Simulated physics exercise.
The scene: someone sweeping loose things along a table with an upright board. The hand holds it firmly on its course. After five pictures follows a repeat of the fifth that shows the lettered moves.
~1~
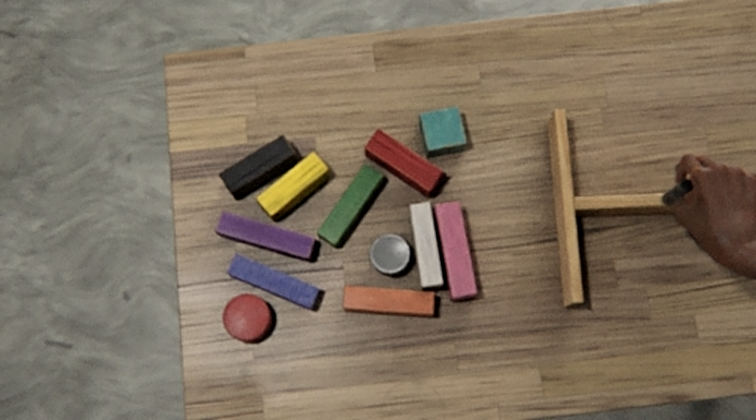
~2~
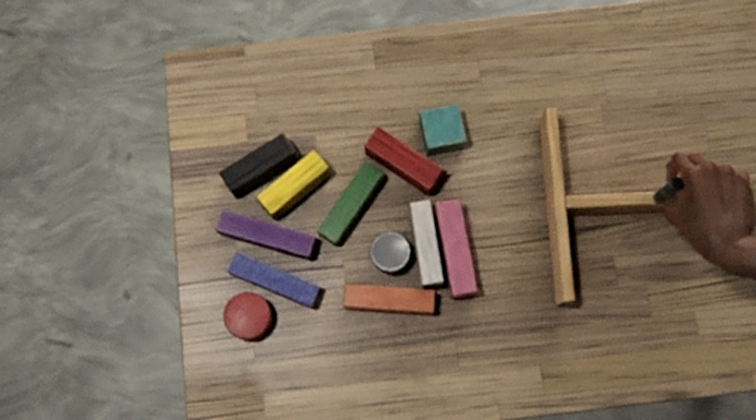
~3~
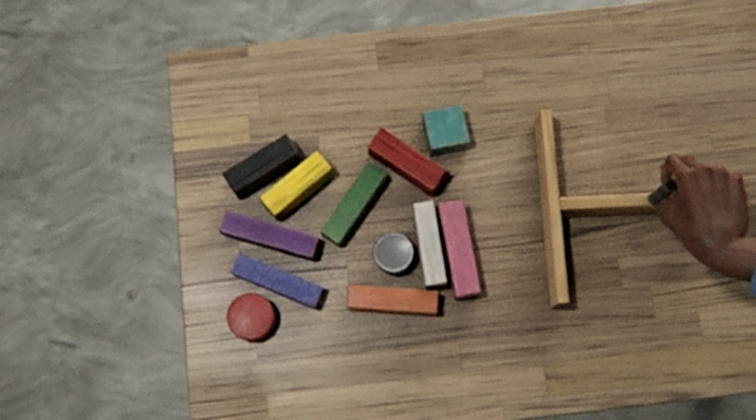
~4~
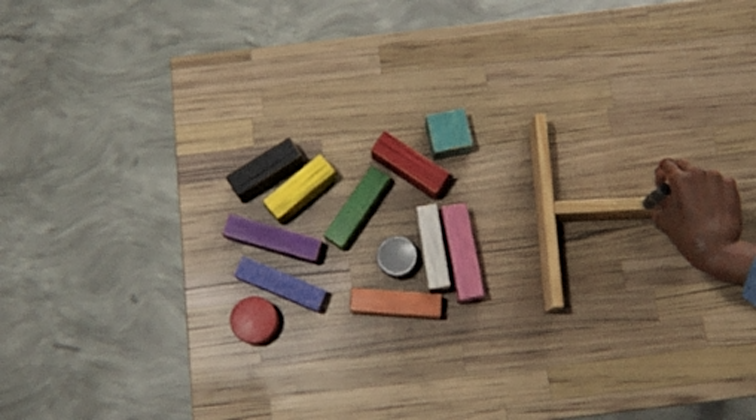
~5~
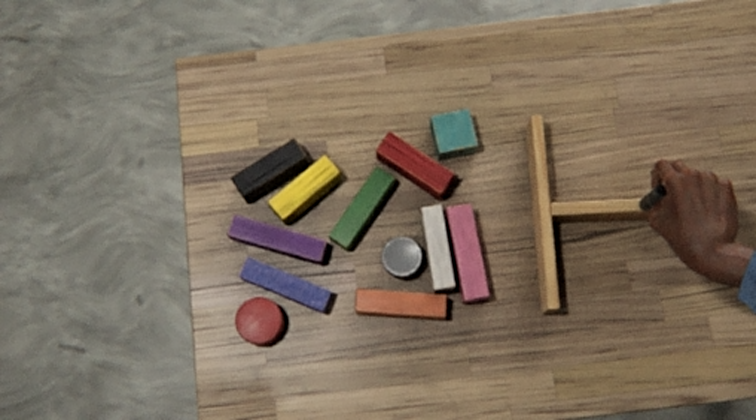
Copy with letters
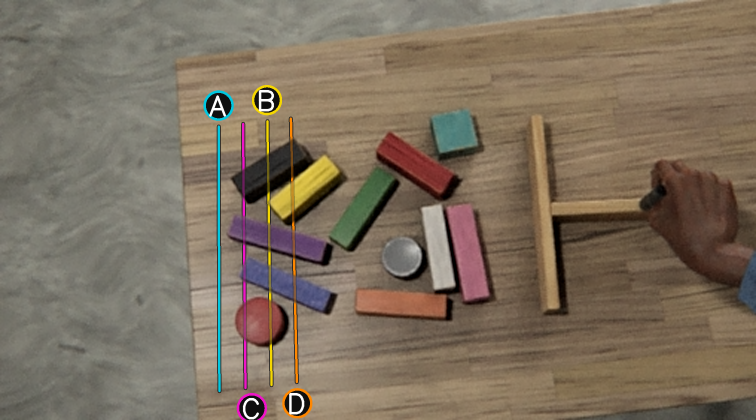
A hand at the right slides a T-shaped wooden board slightly left across a wooden table, seen from above over a mottled grey floor. Left of it lie black, yellow, purple, blue, green, red, orange, white and pink bars, with a teal block above, a grey tin amid them and a red tin lower left. The pieces keep their arrangement while the view drifts slightly.
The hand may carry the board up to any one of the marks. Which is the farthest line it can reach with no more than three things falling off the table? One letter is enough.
It should halt at B.
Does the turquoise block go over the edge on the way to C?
No.
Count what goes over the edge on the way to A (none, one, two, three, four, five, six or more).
Six or more.
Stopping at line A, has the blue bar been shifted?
Yes.
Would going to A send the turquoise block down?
By then, no.
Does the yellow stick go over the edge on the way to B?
By then, no.
On the marked copy, A at (219, 255); B at (269, 249); C at (244, 252); D at (294, 246).
With B. Early on, board (446, 221); turquoise block (414, 133); orange bar (373, 309).
Further on, board (347, 232); red tin (207, 332); purple bar (222, 234).
At the end, board (269, 241); purple bar over the edge; red tin over the edge; three fallen.
As for the rest, A drops eight; C drops four; D is within the limit but short.
